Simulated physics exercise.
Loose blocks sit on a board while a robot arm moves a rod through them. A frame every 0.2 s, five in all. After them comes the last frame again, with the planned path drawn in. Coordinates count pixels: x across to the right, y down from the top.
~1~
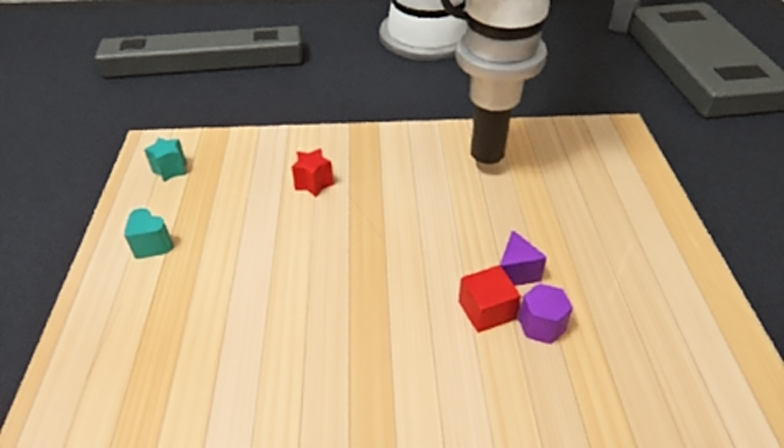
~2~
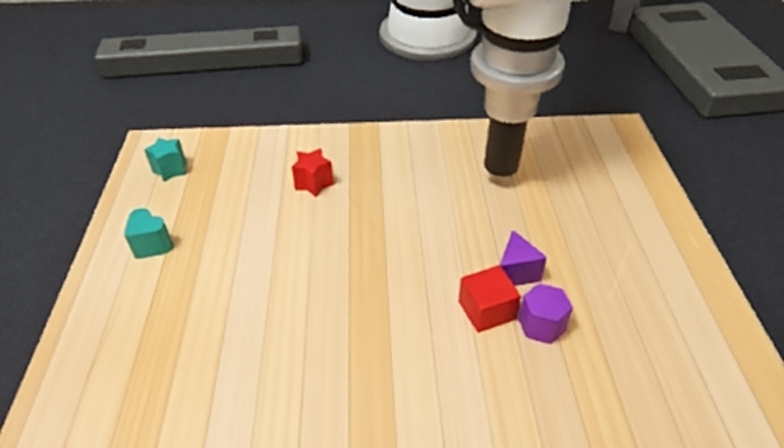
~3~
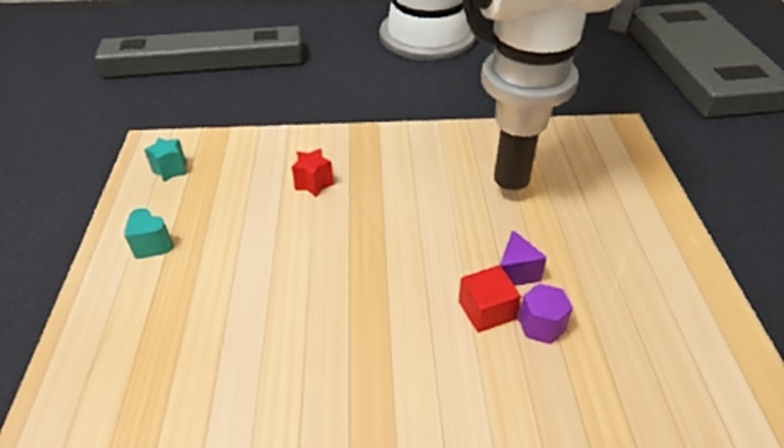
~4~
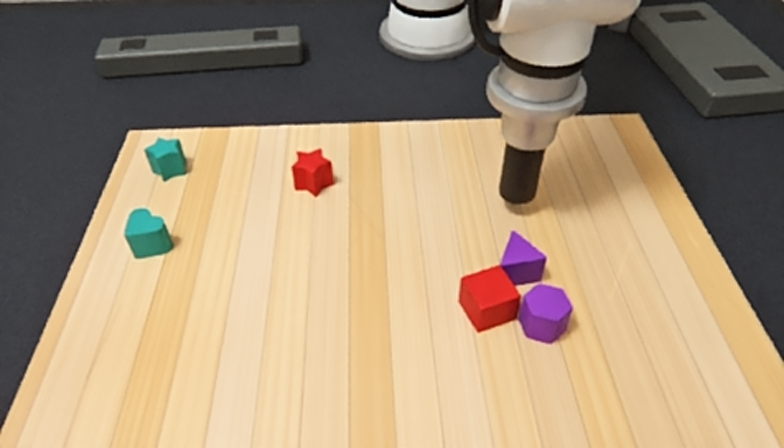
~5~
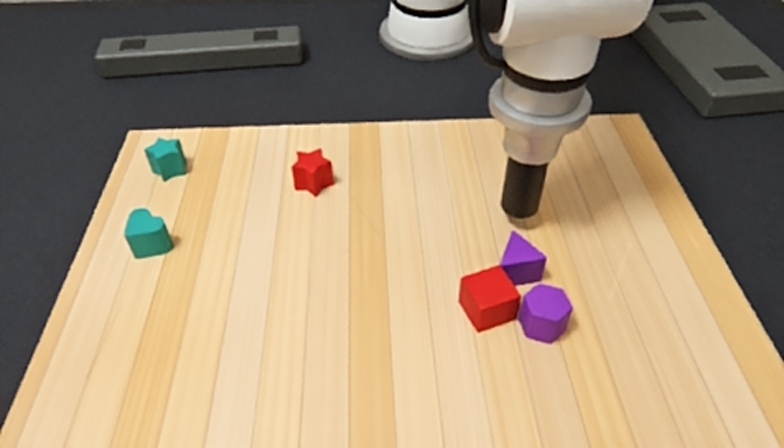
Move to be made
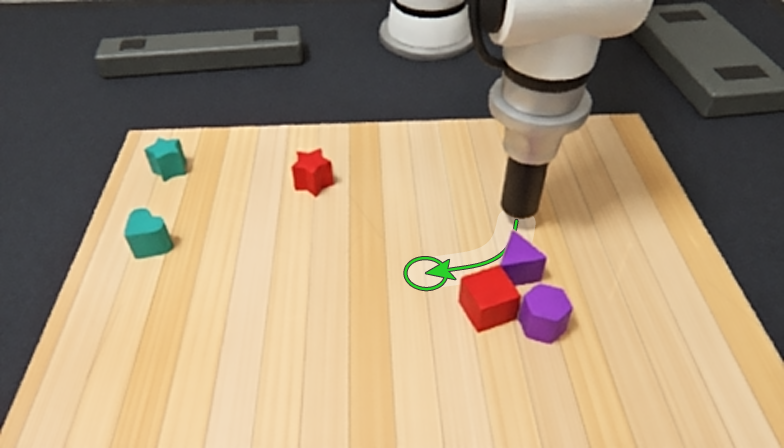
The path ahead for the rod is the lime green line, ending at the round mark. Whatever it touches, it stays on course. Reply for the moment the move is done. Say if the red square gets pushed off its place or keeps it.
The block you're asking about stays where it is.
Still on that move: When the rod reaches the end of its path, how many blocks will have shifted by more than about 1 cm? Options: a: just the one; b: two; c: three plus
Answer: A.
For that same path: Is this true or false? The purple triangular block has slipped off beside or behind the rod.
That statement is accurate.
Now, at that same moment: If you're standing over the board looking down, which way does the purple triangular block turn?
That block twists counter-clockwise.
The line goes from (517, 221) through (506, 250) and (470, 267) to (426, 273).
One third of the way, rod (508, 235); purple triangular block (522, 259), turned 20° anticlockwise.
Two thirds of the way, rod (471, 252); purple triangular block (516, 263), turned 65° anticlockwise.
At the end, rod (427, 259); red square unmoved; purple triangular block (516, 263), turned 65° anticlockwise.
